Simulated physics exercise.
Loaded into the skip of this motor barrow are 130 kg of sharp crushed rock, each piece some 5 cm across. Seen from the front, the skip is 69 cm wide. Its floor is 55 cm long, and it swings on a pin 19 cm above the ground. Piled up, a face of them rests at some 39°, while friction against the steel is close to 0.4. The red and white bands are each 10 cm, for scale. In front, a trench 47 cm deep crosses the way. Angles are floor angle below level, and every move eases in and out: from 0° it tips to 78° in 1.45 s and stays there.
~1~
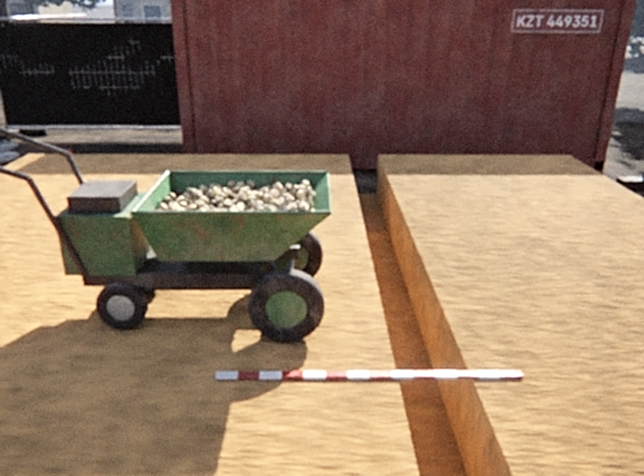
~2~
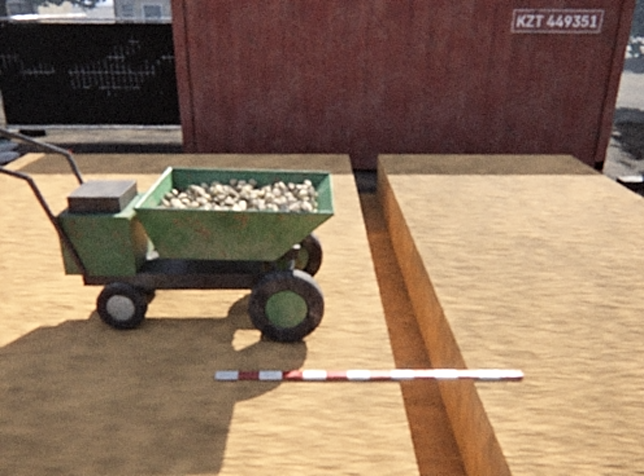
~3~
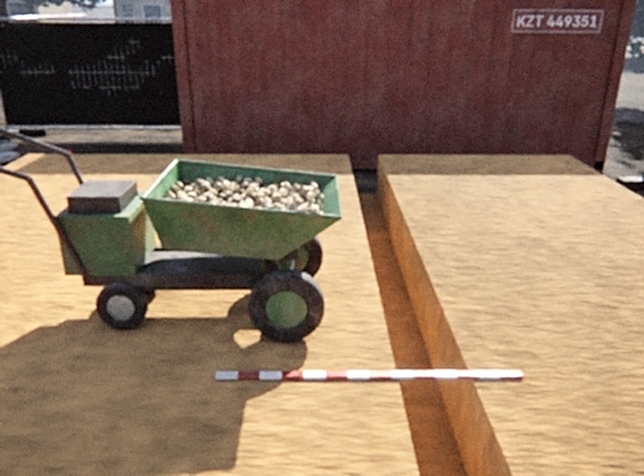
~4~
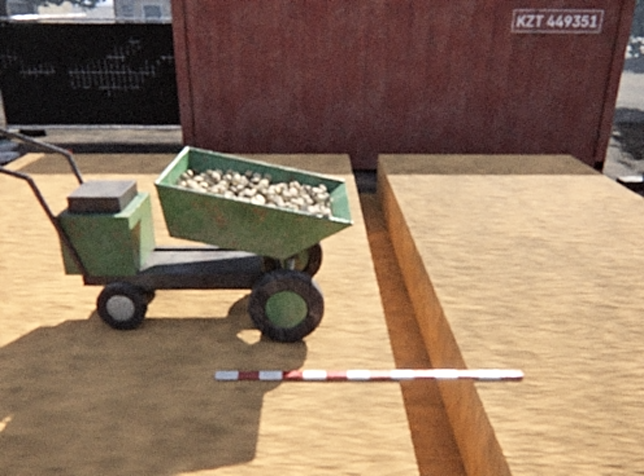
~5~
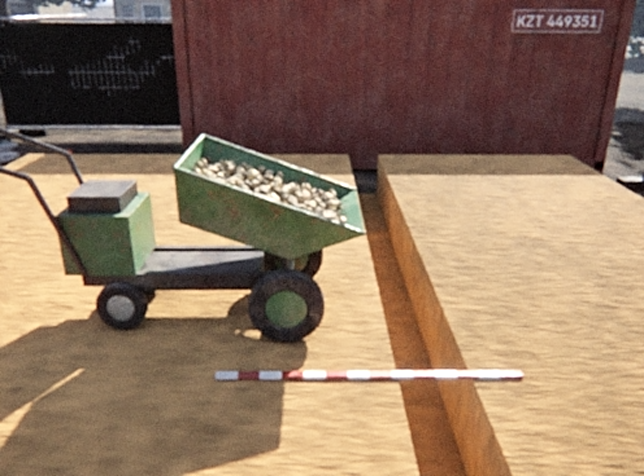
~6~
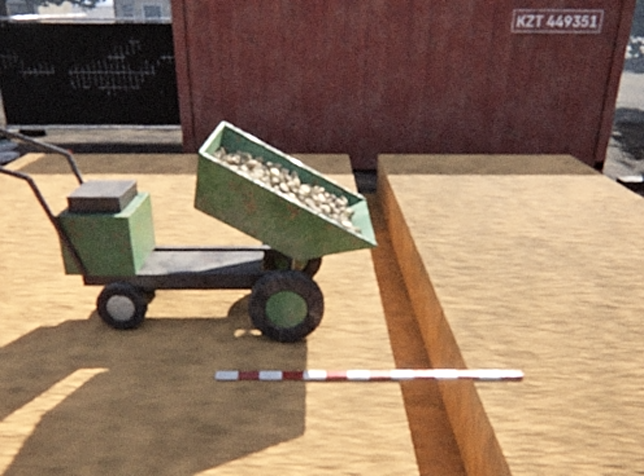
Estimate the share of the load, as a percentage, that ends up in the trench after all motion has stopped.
Roughly 100 per cent of the load ends up there.
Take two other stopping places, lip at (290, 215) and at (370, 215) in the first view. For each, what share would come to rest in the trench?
I'd expect some 60 per cent, then some 50.
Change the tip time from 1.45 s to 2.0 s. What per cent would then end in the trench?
Something close to 100 per cent.
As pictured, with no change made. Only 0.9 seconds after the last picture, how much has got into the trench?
Some 70 per cent of the load by that point.
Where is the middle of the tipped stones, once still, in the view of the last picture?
At about pixel (413, 366) in the last view.
Then, 0.5 s after the last picture the floor is at 66°, 100 % in the skip; the foremost stones are at (400, 284).
Then, 0.9 s after the last picture the floor is at 78°, 31 % in the skip, 69 % in the trench; the foremost stones are at (442, 312).
Then, 1.3 s after the last picture the floor is at 78°, 3 % in the skip, 97 % in the trench; the foremost stones are at (447, 336).
Then, 3.2 s after the last picture the floor is at 78°, 0 % in the skip, 100 % in the trench; the foremost stones are at (444, 336).
